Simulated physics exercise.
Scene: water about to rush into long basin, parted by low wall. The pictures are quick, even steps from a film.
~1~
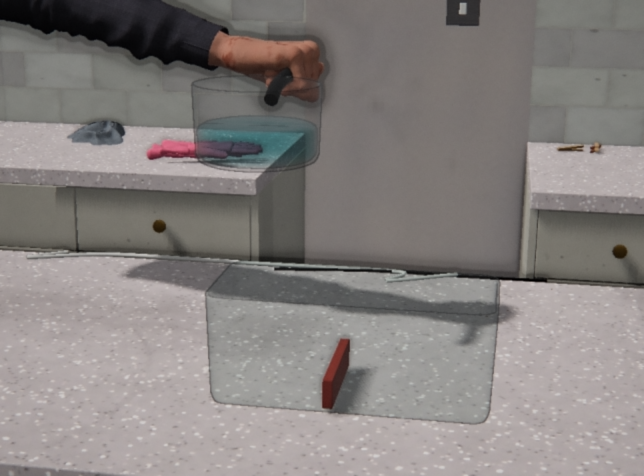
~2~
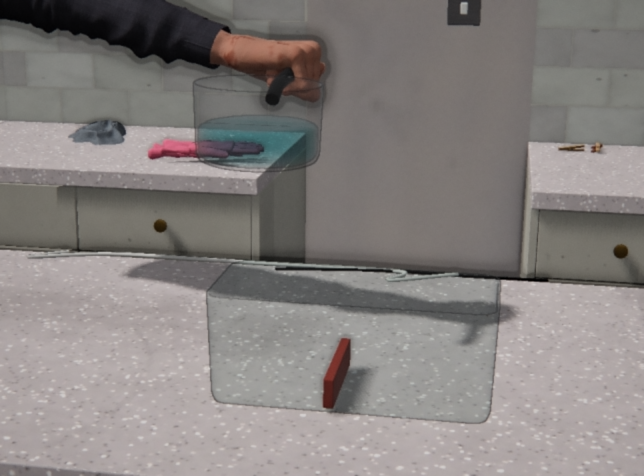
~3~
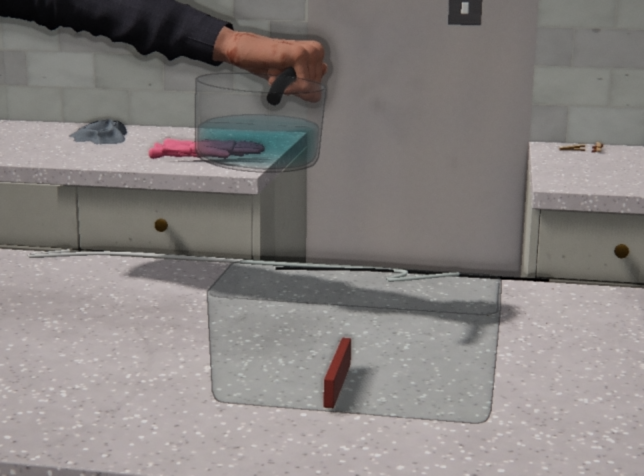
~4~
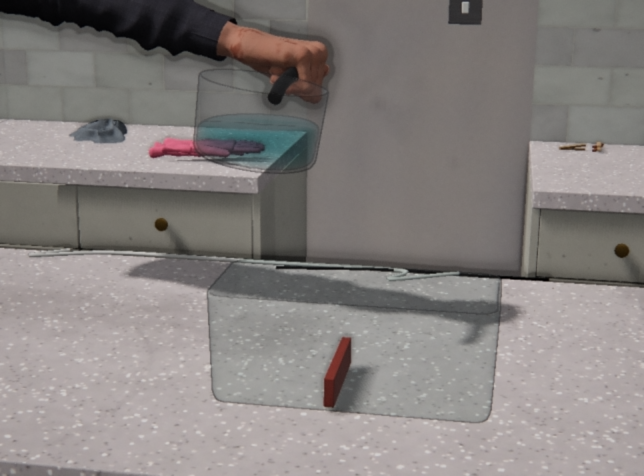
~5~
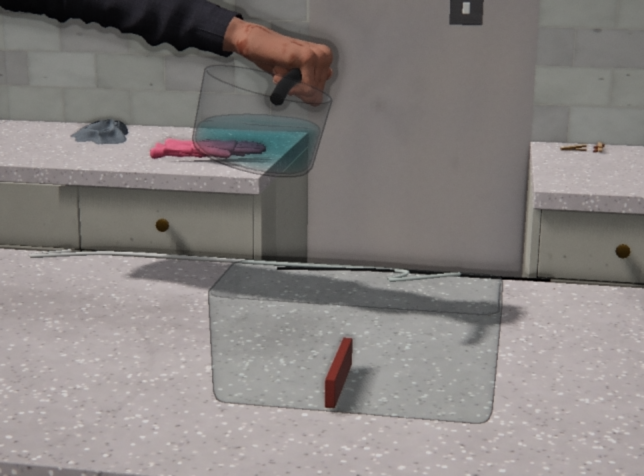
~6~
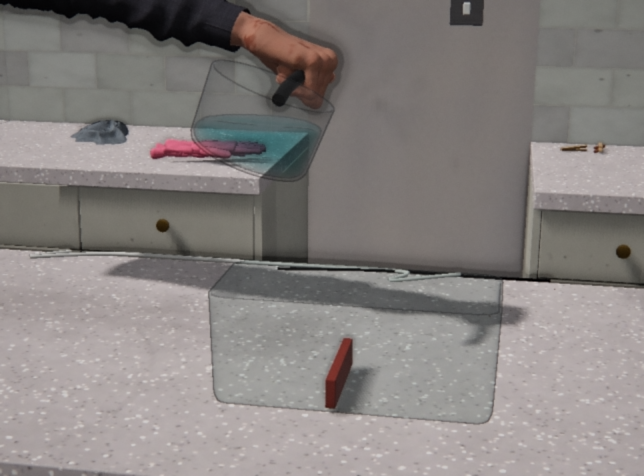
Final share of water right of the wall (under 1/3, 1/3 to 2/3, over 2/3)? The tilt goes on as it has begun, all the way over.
Over 2/3.
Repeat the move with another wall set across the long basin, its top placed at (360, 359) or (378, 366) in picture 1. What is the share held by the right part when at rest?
Around 80 per cent for the first, around 40 per cent for the second.
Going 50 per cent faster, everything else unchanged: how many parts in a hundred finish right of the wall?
It comes to some 85 per cent.
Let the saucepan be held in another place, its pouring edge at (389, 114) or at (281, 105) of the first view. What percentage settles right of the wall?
95 %, then 35 %.
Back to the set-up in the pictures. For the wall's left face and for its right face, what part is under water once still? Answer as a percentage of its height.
On the left it is 10 per cent, on the right 60.
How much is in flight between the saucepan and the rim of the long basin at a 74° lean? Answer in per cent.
Something like 30 per cent of it.
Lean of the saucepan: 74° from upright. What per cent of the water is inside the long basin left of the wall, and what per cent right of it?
Left: 0 %; right: 0 %.
A moment on, the saucepan is tipped part way and 71 per cent is still to pour, 0 is left of the wall and 0 right of it.
Next, the saucepan is tipped on its side and 24 per cent is still to pour, 1 is left of the wall and 52 right of it.
Then the saucepan is tipped on its side and 5 per cent is still to pour, 6 is left of the wall and 82 right of it.
Later the saucepan is tipped on its side and 1 per cent is still to pour, 8 is left of the wall and 90 right of it.
At rest 9 per cent lies left of the wall, 90 right of it and 1 outside.
